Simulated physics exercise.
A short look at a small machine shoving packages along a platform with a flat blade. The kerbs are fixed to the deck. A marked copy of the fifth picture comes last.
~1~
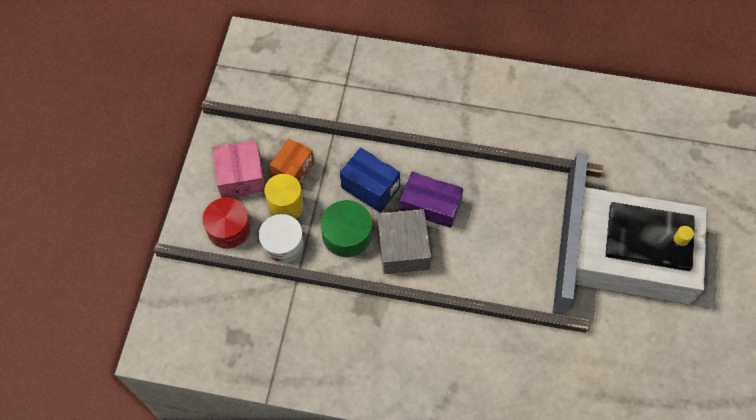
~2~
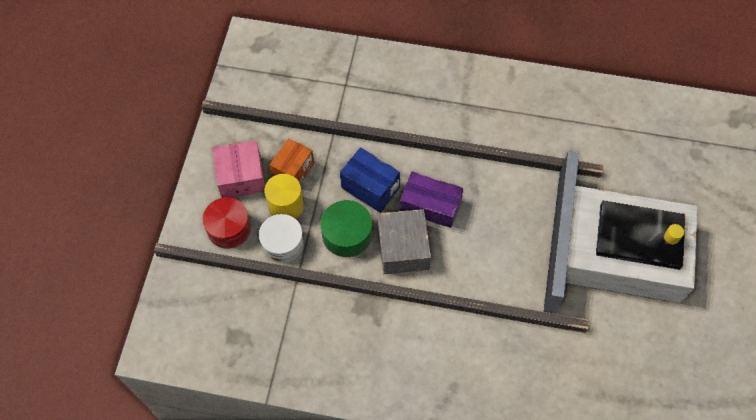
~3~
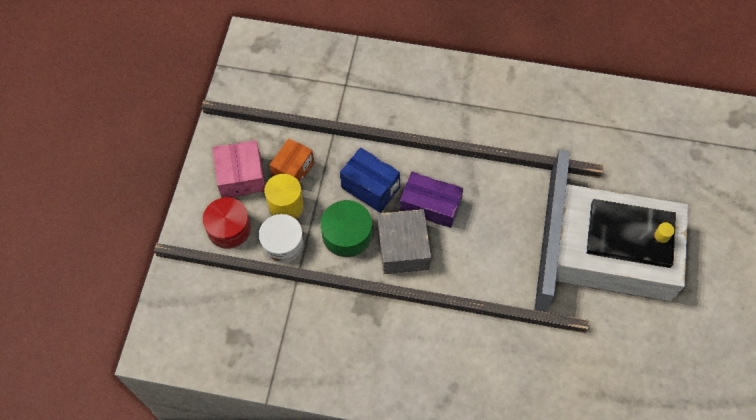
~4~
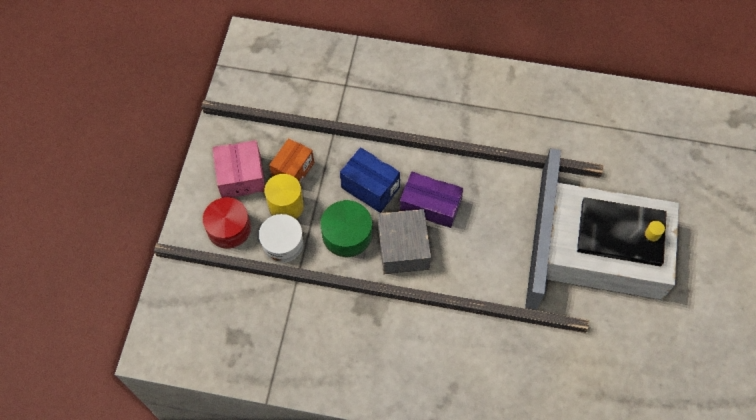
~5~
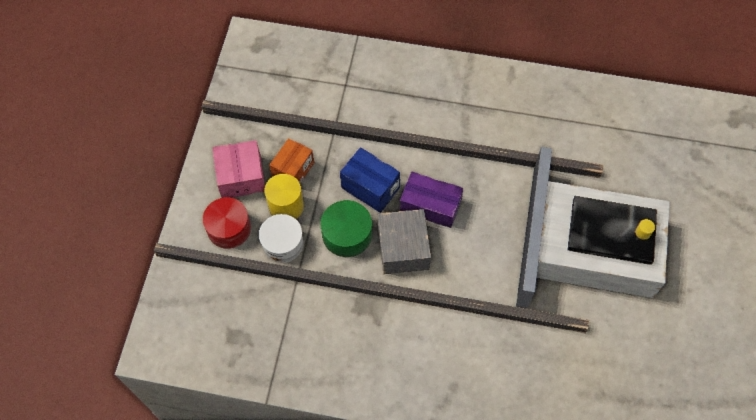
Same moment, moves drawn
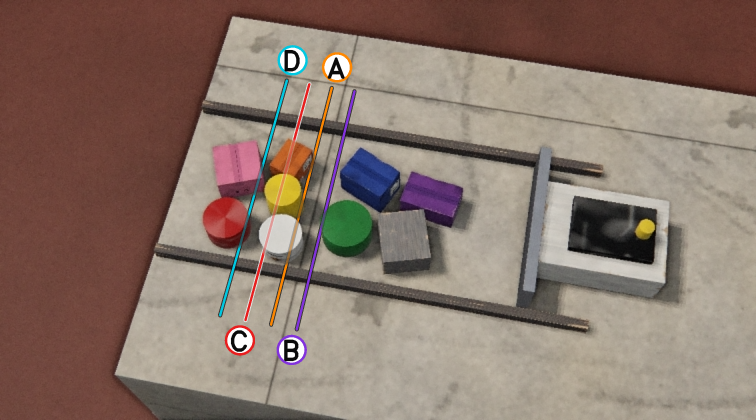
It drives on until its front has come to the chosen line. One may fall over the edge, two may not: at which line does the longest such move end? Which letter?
No farther than A.
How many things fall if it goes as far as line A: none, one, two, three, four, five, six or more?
In all, one.
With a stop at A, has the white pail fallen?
No.
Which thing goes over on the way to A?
It is the pink box.
On the marked copy, A at (303, 198); B at (327, 203); C at (279, 194); D at (256, 190).
With A. Early on, robot (519, 213); blue box (364, 180); purple box (418, 199).
Further on, robot (434, 199); pink box (212, 168); red canister (214, 221).
At the end, robot (370, 188); pink box over the edge; orange parcel (197, 141); one fallen.
As for the rest, B is within the limit but short; C drops four; D drops five.
